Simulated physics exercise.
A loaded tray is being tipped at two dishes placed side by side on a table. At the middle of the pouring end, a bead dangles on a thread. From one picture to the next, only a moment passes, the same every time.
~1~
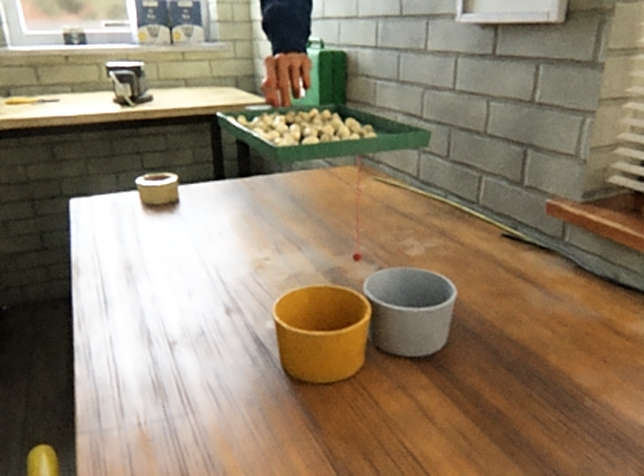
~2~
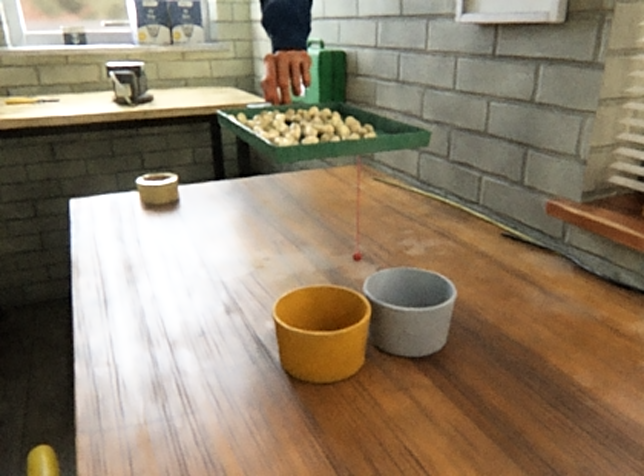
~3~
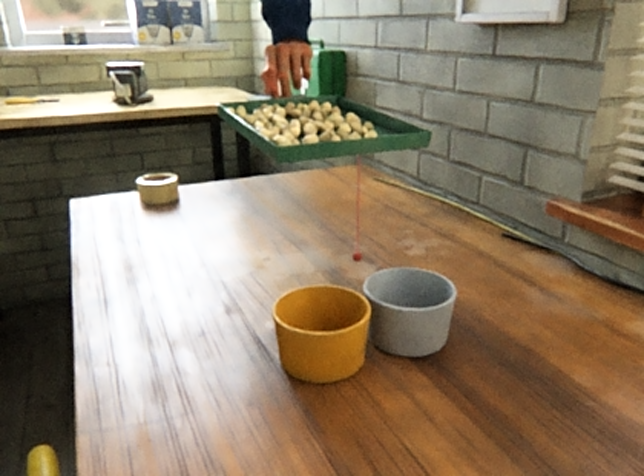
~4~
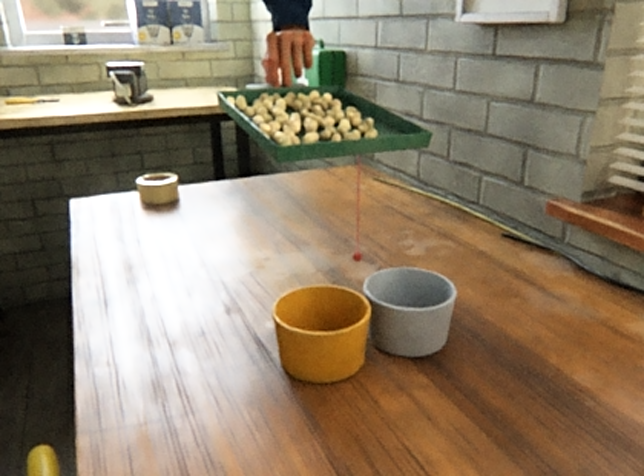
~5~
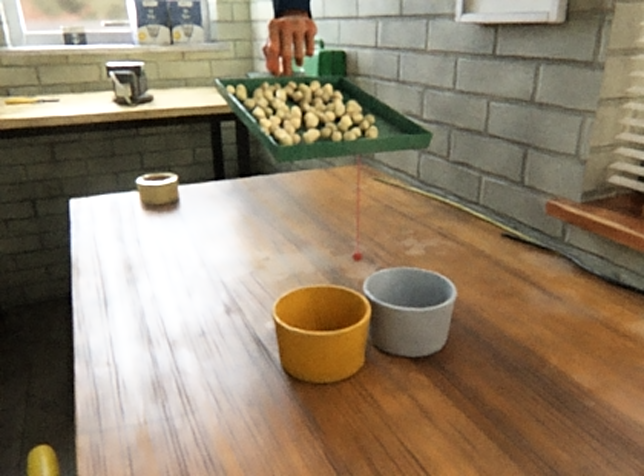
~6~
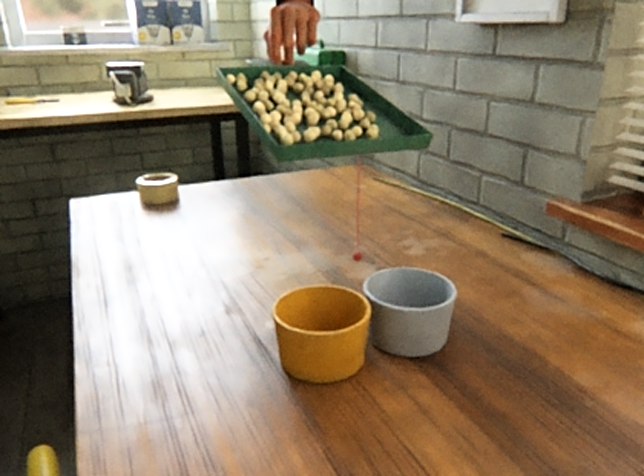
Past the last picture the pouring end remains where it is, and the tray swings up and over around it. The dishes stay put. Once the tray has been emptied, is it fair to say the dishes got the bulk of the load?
Yes, they got more than half.
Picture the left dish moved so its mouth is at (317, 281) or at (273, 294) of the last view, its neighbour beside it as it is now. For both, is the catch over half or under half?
Result, first setup: The minor share; second setup: The minor share.
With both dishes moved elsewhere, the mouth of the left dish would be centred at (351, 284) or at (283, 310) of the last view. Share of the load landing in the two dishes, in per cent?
About 40 and 40 per cent respectively.
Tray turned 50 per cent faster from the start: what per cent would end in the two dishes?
Roughly 70%.
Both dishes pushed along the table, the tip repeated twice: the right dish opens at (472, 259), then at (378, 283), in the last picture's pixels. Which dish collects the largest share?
At place one the left of the pair; at place two the right of the pair.
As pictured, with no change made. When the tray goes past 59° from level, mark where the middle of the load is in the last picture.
Roughly (358, 116).
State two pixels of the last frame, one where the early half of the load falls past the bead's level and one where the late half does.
(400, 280) first, (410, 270) later.
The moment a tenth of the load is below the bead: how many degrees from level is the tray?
Angle reached: About 115°.
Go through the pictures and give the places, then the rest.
In the first picture, corners of the pouring end at (277, 146) and (429, 131), level; middle of the load at (310, 129), macadamia nuts; left dish at (342, 352); right dish at (434, 327); bead on its thread at (357, 257).
In the second picture, corners of the pouring end at (278, 146) and (429, 131), level; middle of the load at (310, 128).
In the third picture, corners of the pouring end at (278, 146) and (430, 131), tipped barely, level across its low end; middle of the load at (310, 124).
In the fourth picture, corners of the pouring end at (278, 146) and (430, 132), tipped a little, level across its low end; middle of the load at (311, 118).
In the fifth picture, corners of the pouring end at (279, 146) and (431, 133), tipped a little, level across its low end; middle of the load at (311, 112).
In the sixth picture, corners of the pouring end at (279, 146) and (431, 134), tipped a little, level across its low end; middle of the load at (312, 106); left dish at (342, 352); right dish at (434, 327).
Soon, tray tipped steeply; nearly all on the tray; a stray few in the air.
A while on, tray tipped right over; nearly all on the tray; a stray few in the right dish; a stray few outside both.
Towards the end, tray tipped past a quarter turn; about a quarter in the left dish; about half in the right dish; about a third outside both.
Finally, tray tipped past a quarter turn; about a quarter in the left dish; about half in the right dish; about a third outside both.
